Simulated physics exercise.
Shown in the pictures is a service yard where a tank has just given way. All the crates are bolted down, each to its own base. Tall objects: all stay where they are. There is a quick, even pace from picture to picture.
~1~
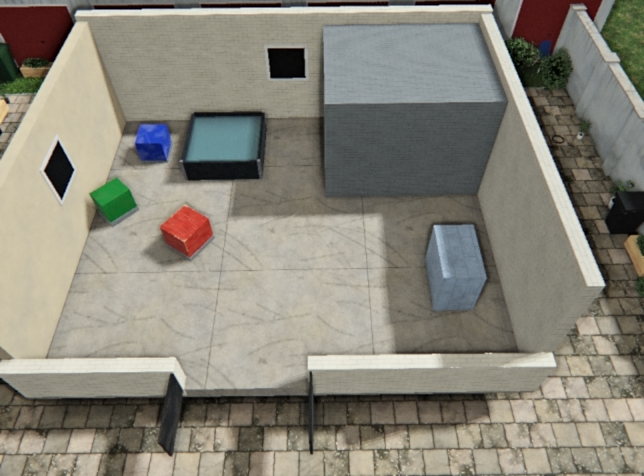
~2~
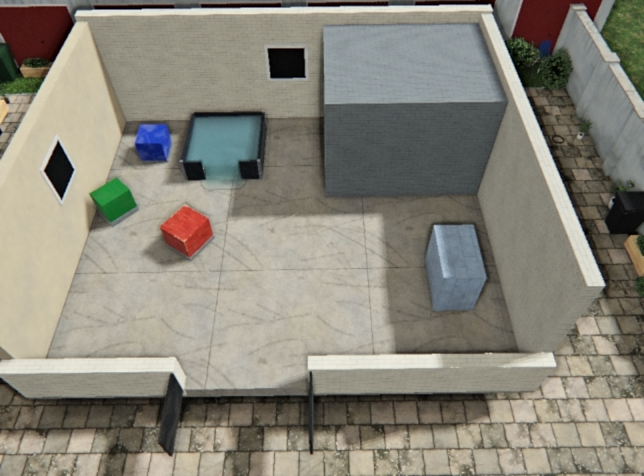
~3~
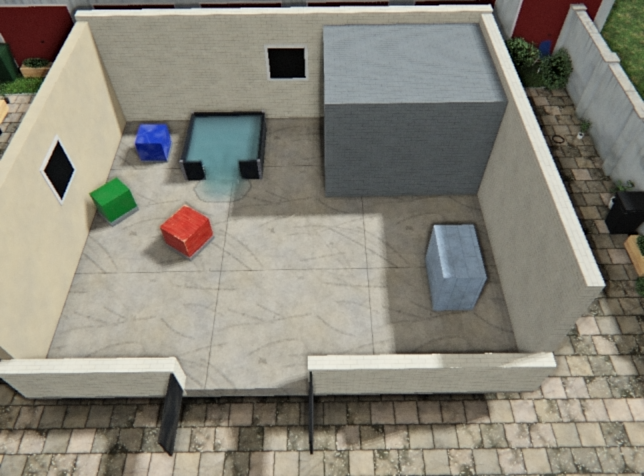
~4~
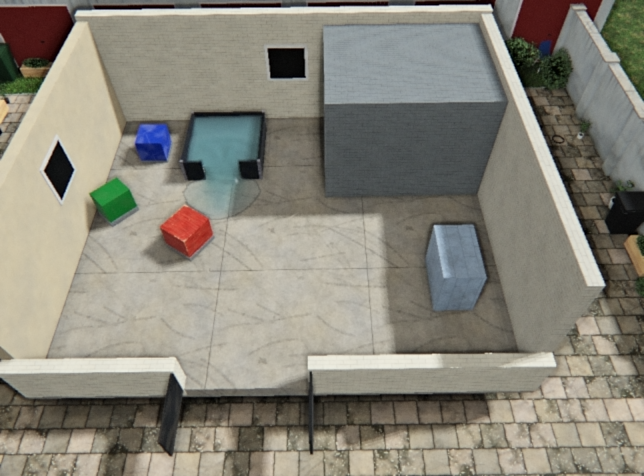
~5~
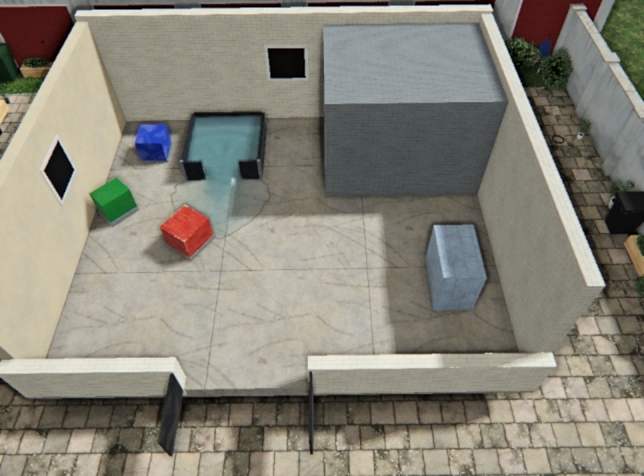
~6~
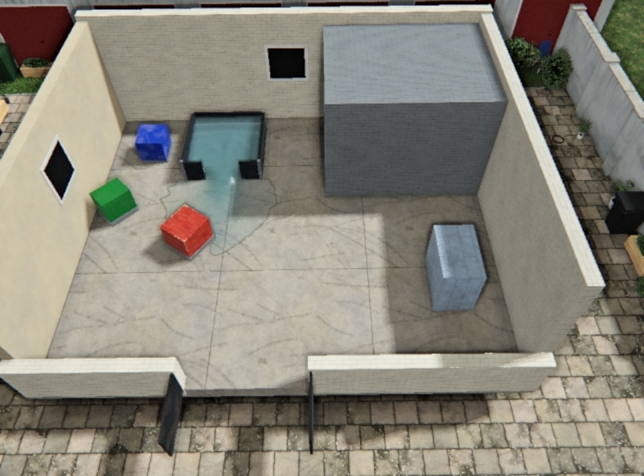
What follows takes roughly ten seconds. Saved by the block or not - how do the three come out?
In order: The red crate is hit; the green crate is spared; the blue crate is spared.
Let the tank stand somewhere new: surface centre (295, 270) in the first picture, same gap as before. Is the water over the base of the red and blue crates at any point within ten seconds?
Note - red is left dry; blue is left dry.
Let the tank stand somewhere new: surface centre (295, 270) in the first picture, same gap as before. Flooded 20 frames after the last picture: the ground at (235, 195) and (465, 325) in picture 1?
Untouched, then submerged.
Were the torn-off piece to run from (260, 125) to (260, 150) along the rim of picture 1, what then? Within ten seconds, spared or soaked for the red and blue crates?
Red stays untouched; blue stays untouched.
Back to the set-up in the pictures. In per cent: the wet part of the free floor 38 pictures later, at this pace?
Share estimate: About 50 per cent.
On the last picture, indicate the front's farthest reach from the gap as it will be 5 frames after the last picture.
By then the tip should be at about (217, 321).
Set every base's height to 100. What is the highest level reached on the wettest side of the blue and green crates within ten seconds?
Respectively 10 % and 40 %.
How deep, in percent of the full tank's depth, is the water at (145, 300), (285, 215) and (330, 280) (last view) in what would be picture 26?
In order: 2, 2, 6 %.
A moment on, water covers 15 % of the floor; the red crate water round its plinth, the green crate not reached, the blue crate not reached.
Next, water covers 30 % of the floor; the red crate water round its plinth, the green crate water round its plinth, the blue crate not reached.
Then, water covers 40 % of the floor; the red crate water round its plinth, the green crate water round its plinth, the blue crate not reached.
Later, water covers 50 % of the floor; the red crate water round its plinth, the green crate water round its plinth, the blue crate not reached.
In the end, water covers 60 % of the floor; the red crate was topped, the green crate stayed above the water, the blue crate stayed above the water.
